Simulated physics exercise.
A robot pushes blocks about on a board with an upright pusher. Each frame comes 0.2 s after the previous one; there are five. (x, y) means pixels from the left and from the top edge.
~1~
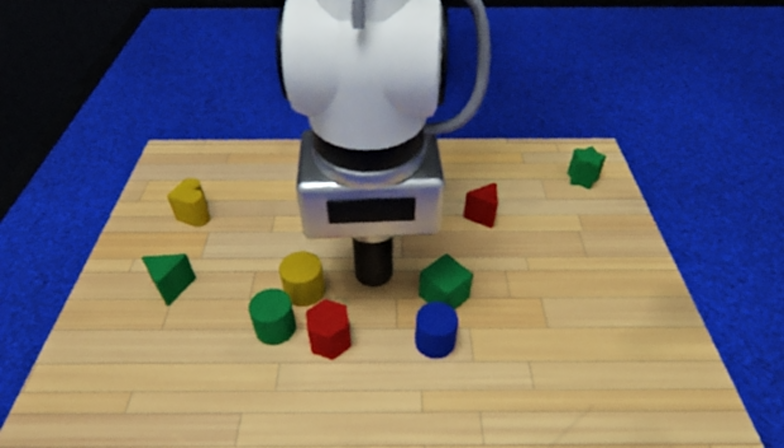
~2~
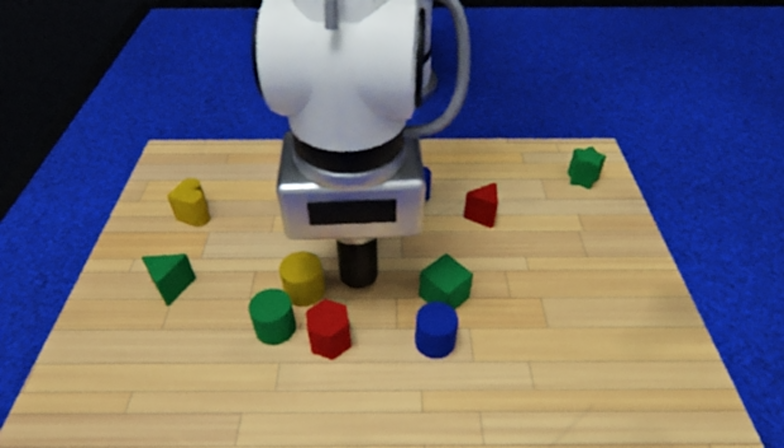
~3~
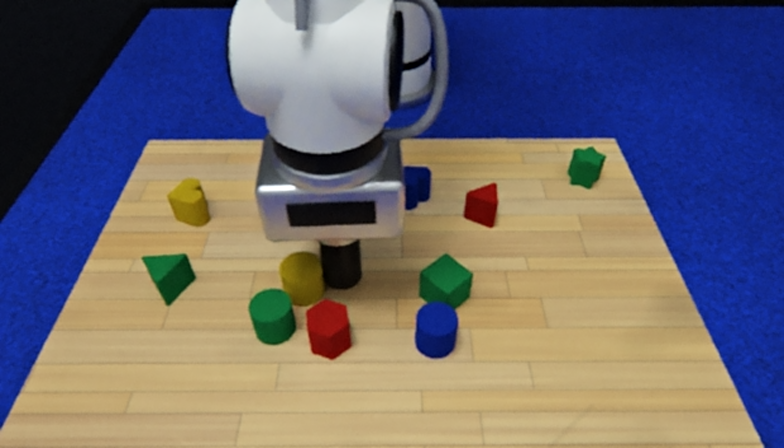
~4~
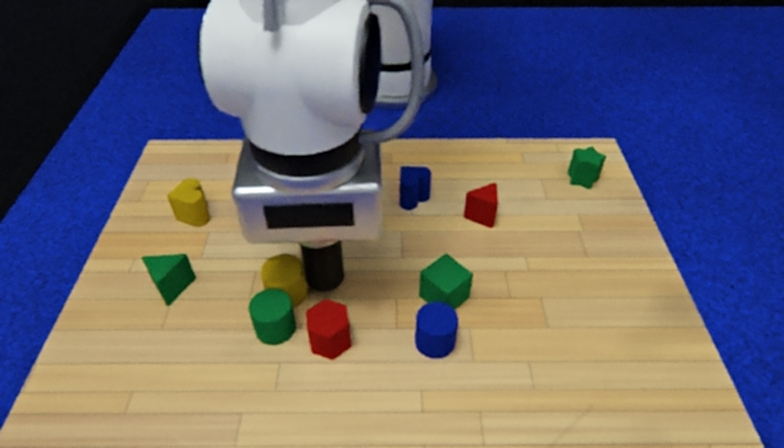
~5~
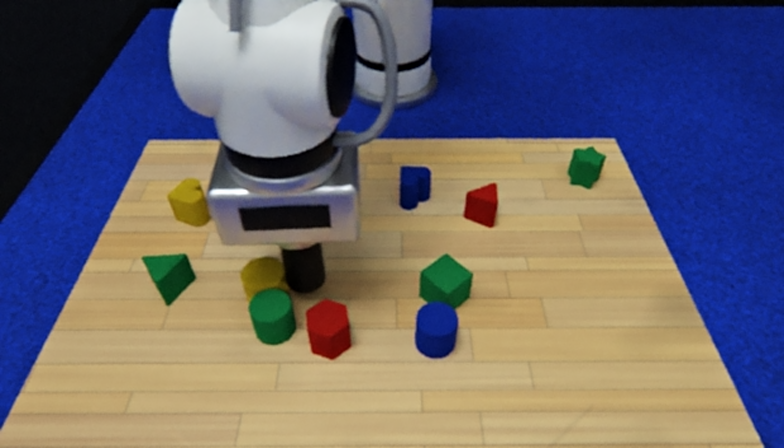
On a wooden board scattered with colored blocks, a white robot arm moved its black pusher left until it met the yellow round block, then pushed that block a short way left behind the green one.
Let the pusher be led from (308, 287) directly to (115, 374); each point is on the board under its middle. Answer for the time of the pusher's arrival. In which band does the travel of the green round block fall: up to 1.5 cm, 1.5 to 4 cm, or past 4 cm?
It gets moved 1.5 to 4 cm.
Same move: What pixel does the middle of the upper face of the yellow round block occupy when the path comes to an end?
It should be at about (154, 291).
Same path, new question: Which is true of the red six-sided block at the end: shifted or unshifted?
That block is not shifted.
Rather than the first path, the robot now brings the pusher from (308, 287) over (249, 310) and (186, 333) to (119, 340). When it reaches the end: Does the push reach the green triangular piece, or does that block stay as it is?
It travels a centimetre or more.
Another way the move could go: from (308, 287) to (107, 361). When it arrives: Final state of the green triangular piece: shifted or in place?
It shifts position.
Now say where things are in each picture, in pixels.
Tip of the pusher at (374, 272), middles of tops, green triangular piece at (161, 264), yellow round block at (300, 266), green round block at (269, 304), red six-sided block at (327, 317), in the first picture.
Pusher at (359, 274), nothing pushed, in the second picture.
Pusher at (343, 275), nothing pushed, in the third picture.
Pusher at (325, 277), yellow round block at (282, 268), in the fourth picture.
Pusher at (307, 279), green triangular piece at (161, 264), yellow round block at (262, 271), green round block at (269, 304), red six-sided block at (327, 317), in the fifth picture.
On the path given first. One third of the way, pusher at (245, 305); yellow round block at (200, 283); green round block at (252, 321).
Two thirds of the way, pusher at (181, 334); green triangular piece at (159, 259), turned 20° clockwise; yellow round block at (158, 290); green round block at (252, 322).
At the end, pusher at (109, 366); green triangular piece at (159, 259), turned 20° clockwise; yellow round block at (154, 291); green round block at (252, 322); red six-sided block unmoved.
